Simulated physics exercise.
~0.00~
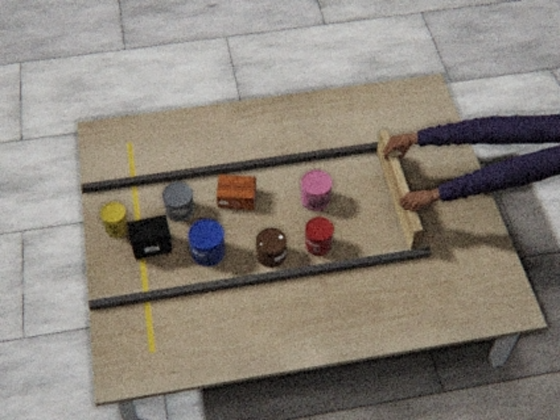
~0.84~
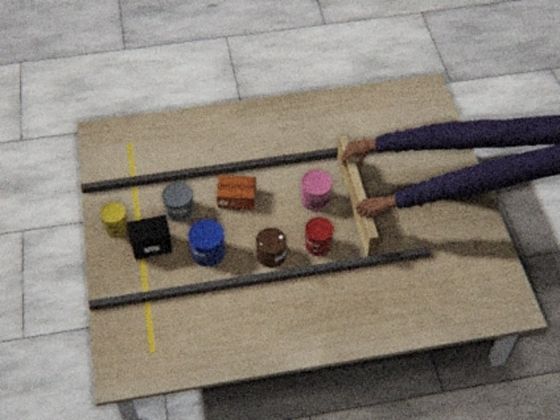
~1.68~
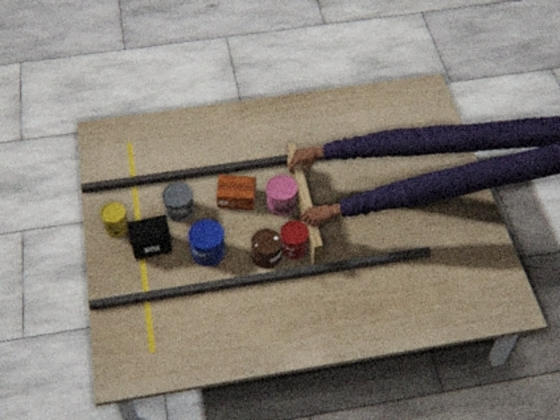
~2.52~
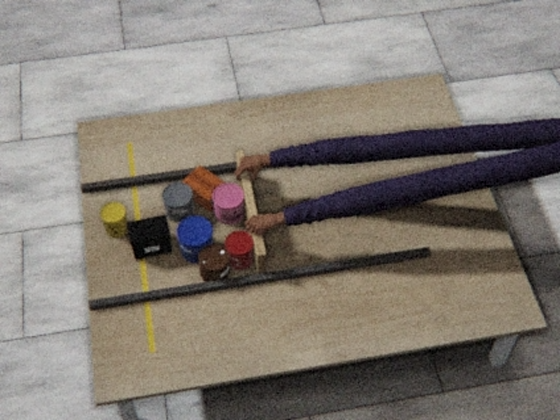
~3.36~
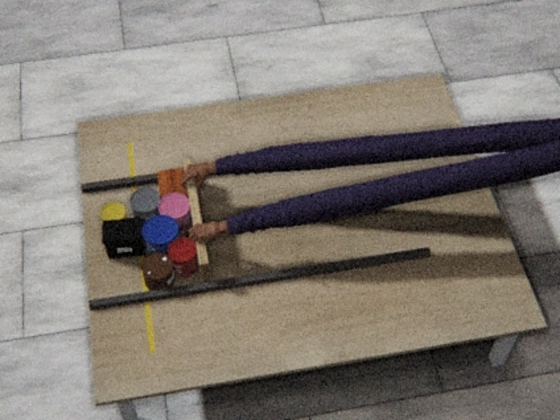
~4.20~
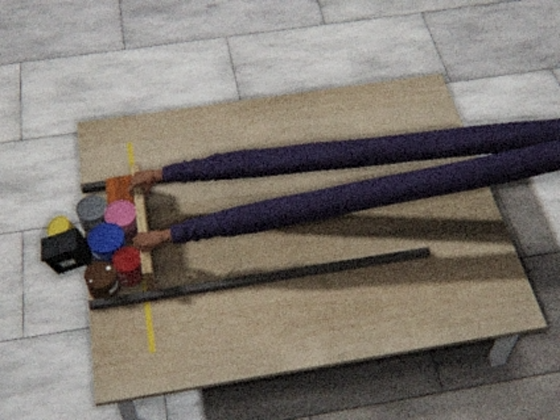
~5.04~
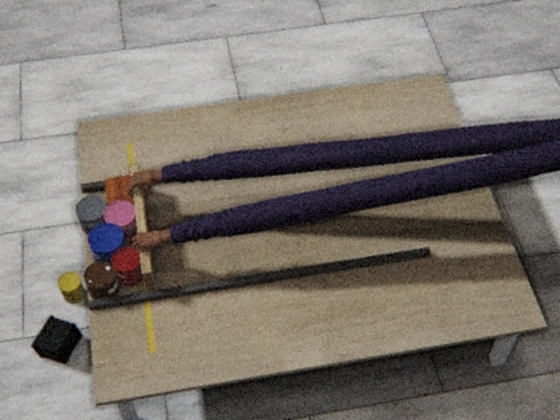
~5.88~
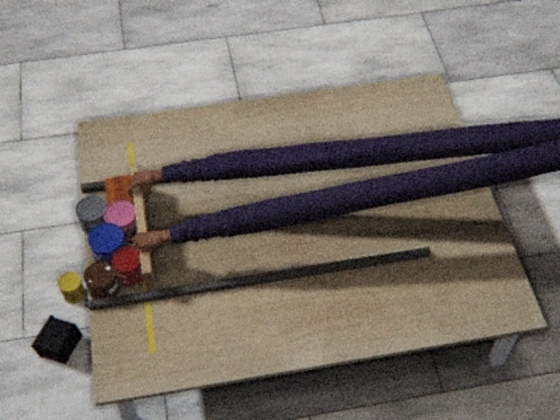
Two hands push a plank left, sweeping containers together until two drop off the table's edge.
